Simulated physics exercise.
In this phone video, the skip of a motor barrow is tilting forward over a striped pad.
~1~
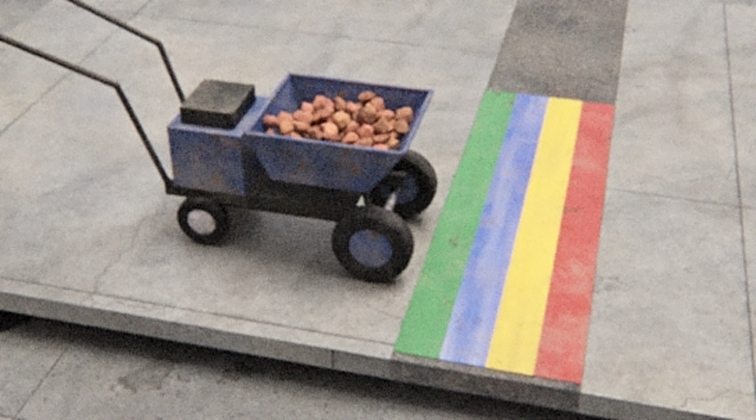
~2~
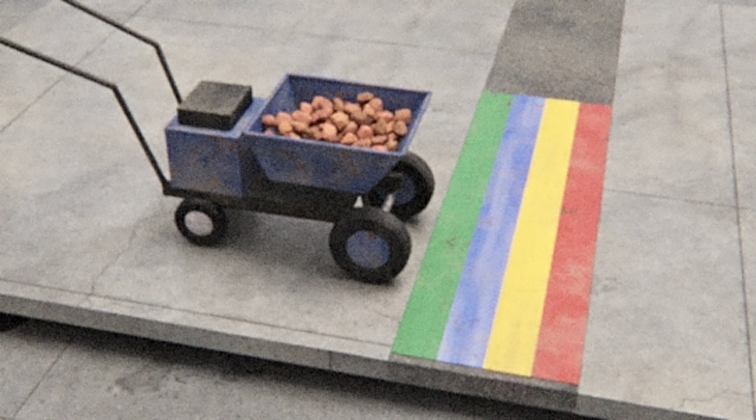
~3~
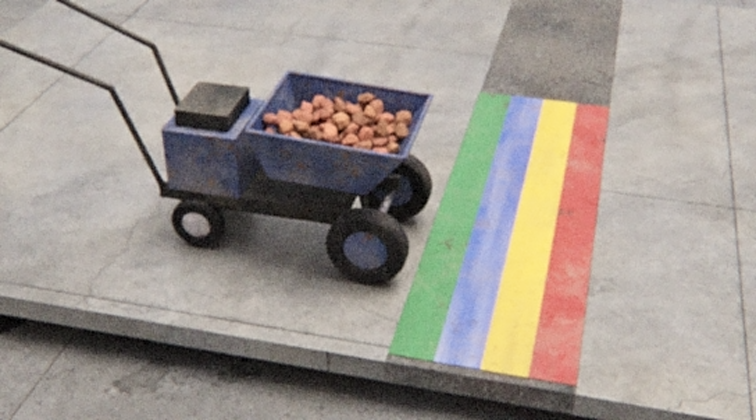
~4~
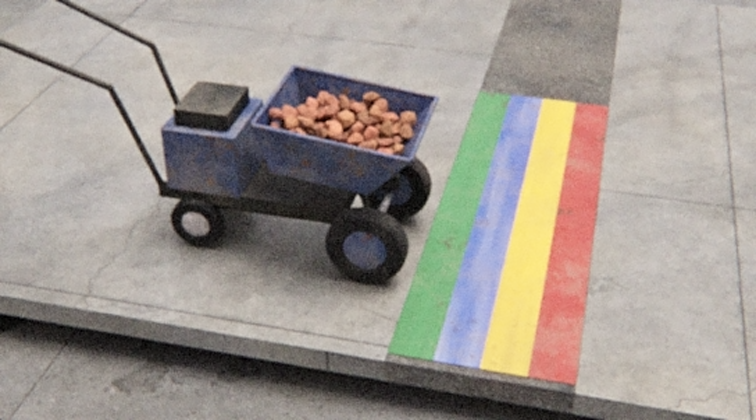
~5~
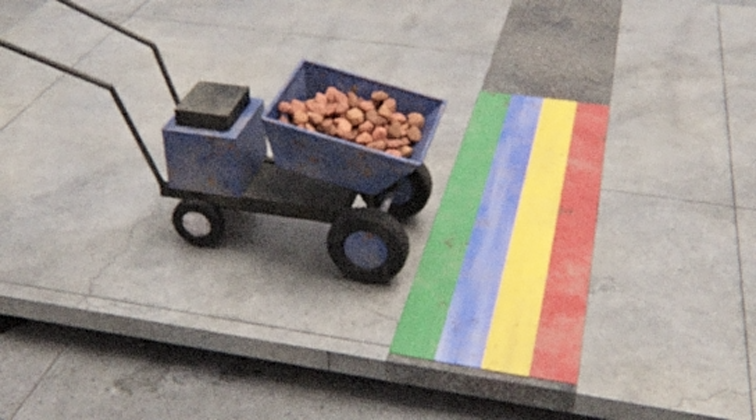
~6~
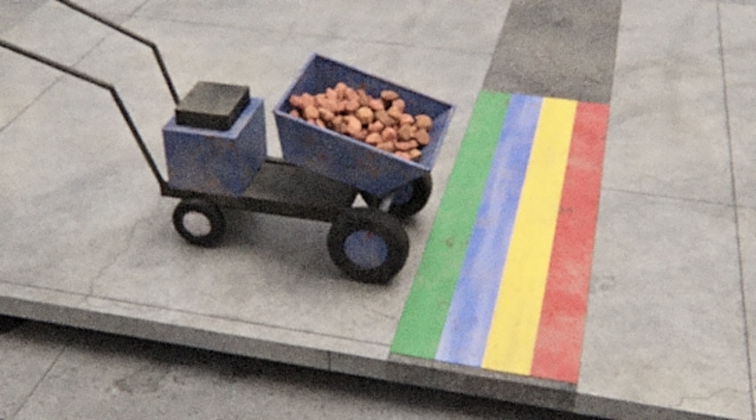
A small blue motor barrow with black wheels and long dark handles at the left stands on grey paving, seen from above and to one side in a nearly steady phone view. Its skip holds reddish-brown lumps of rubble, and a pad striped green, blue, yellow and red lies to the right. The skip starts level, then tilts slowly forward to the right, its rear lifting off the chassis.
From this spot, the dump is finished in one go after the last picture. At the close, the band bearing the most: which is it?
It is the yellow band.
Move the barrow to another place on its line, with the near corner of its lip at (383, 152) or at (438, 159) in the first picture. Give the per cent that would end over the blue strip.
30 % for the first, 10 % for the second.
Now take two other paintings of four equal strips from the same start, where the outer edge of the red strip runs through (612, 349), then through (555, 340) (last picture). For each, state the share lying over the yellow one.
The first gives 30 %, the second 40 %.
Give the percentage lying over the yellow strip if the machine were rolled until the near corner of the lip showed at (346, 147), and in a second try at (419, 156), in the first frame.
You'd see around 10 per cent the first time and around 40 per cent the second.
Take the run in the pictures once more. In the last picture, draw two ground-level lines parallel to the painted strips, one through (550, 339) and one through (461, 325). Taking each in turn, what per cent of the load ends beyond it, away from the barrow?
Close to 20 % and 90 %, in that order.
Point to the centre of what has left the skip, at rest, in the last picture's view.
Near (528, 260), more or less.
Just after the last frame, skip tipped steeply; every one in the skip.
A moment on, skip tipped steeply; almost all in the skip; just a few over the blue strip; just a few over the yellow strip; just a few falling.
Further on, skip tipped right over; roughly a third in the skip; about a tenth over the blue strip; roughly a third over the yellow strip; about a tenth over the red strip; just a few off the paint.
When it is over, skip tipped right over; about a tenth in the skip; just a few over the green strip; roughly a quarter over the blue strip; roughly a third over the yellow strip; roughly a quarter over the red strip; about a tenth off the paint.
